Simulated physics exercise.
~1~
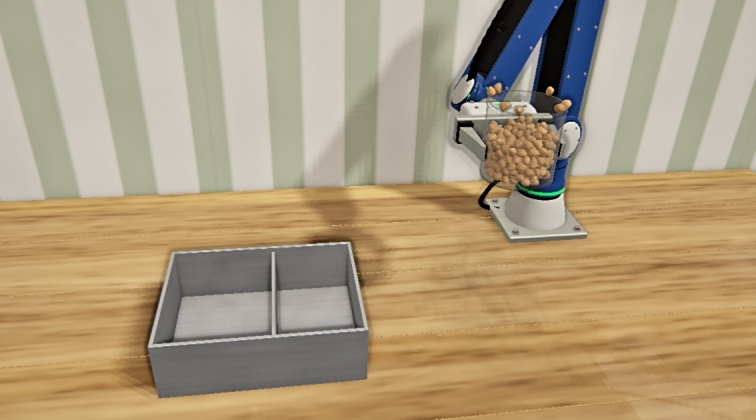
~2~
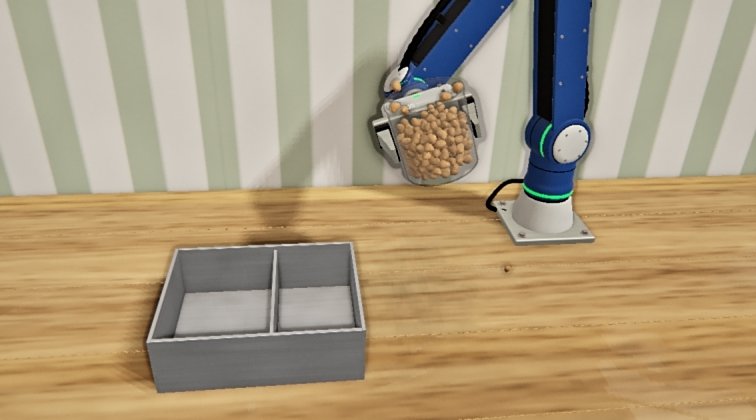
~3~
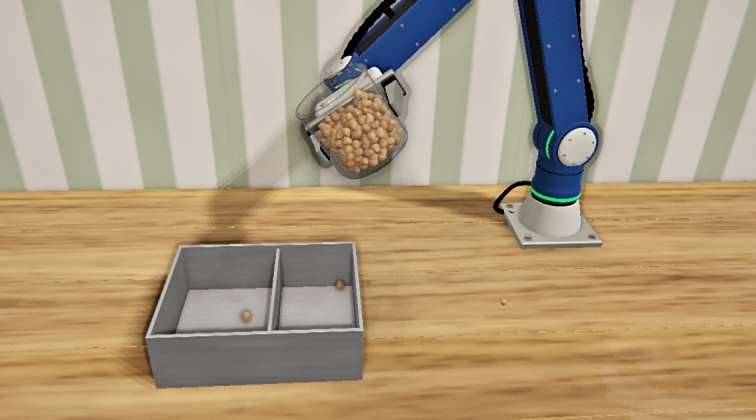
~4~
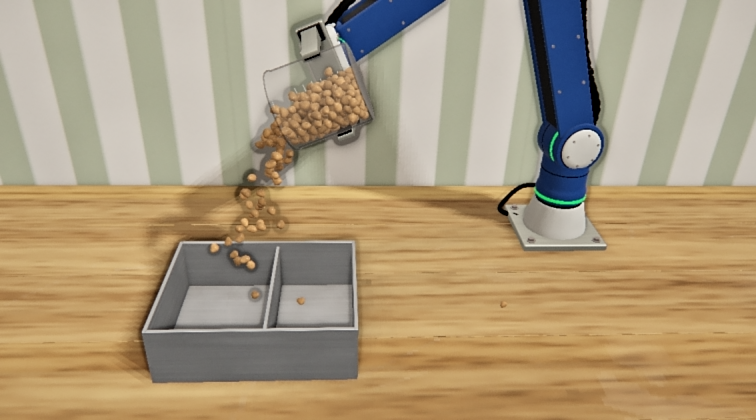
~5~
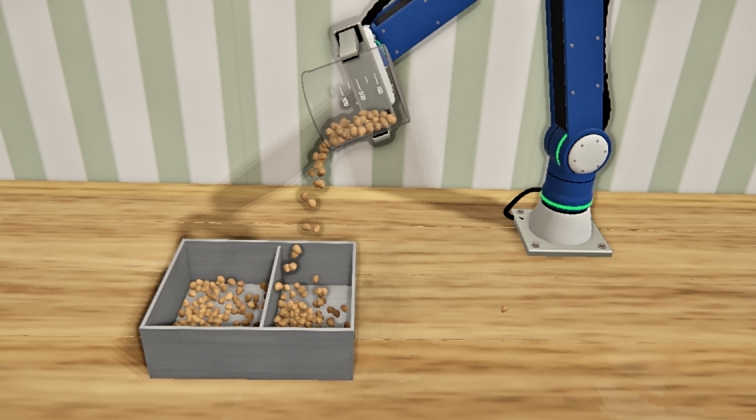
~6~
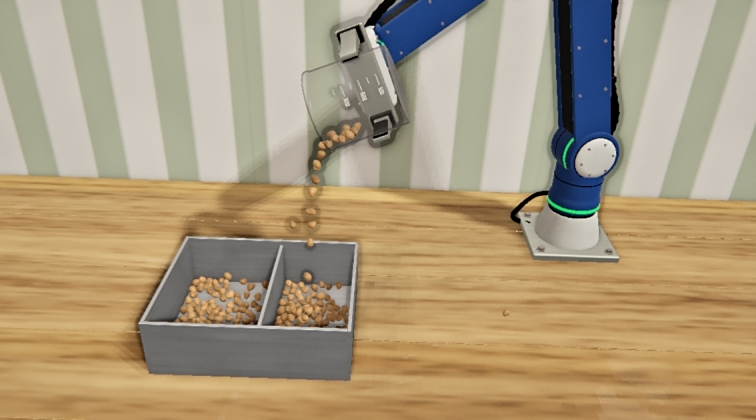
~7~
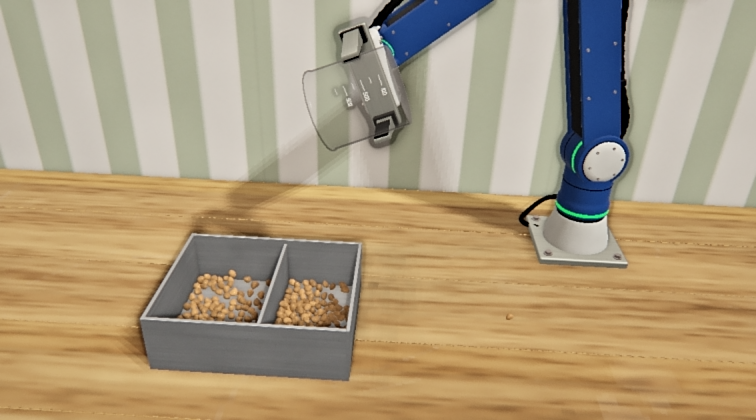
In this clip, a blue robot arm carries a clear tumbler of dried beans left and tips it over a gray divided box, pouring into the left compartment, then the right, until the tumbler is empty and beans lie in both.
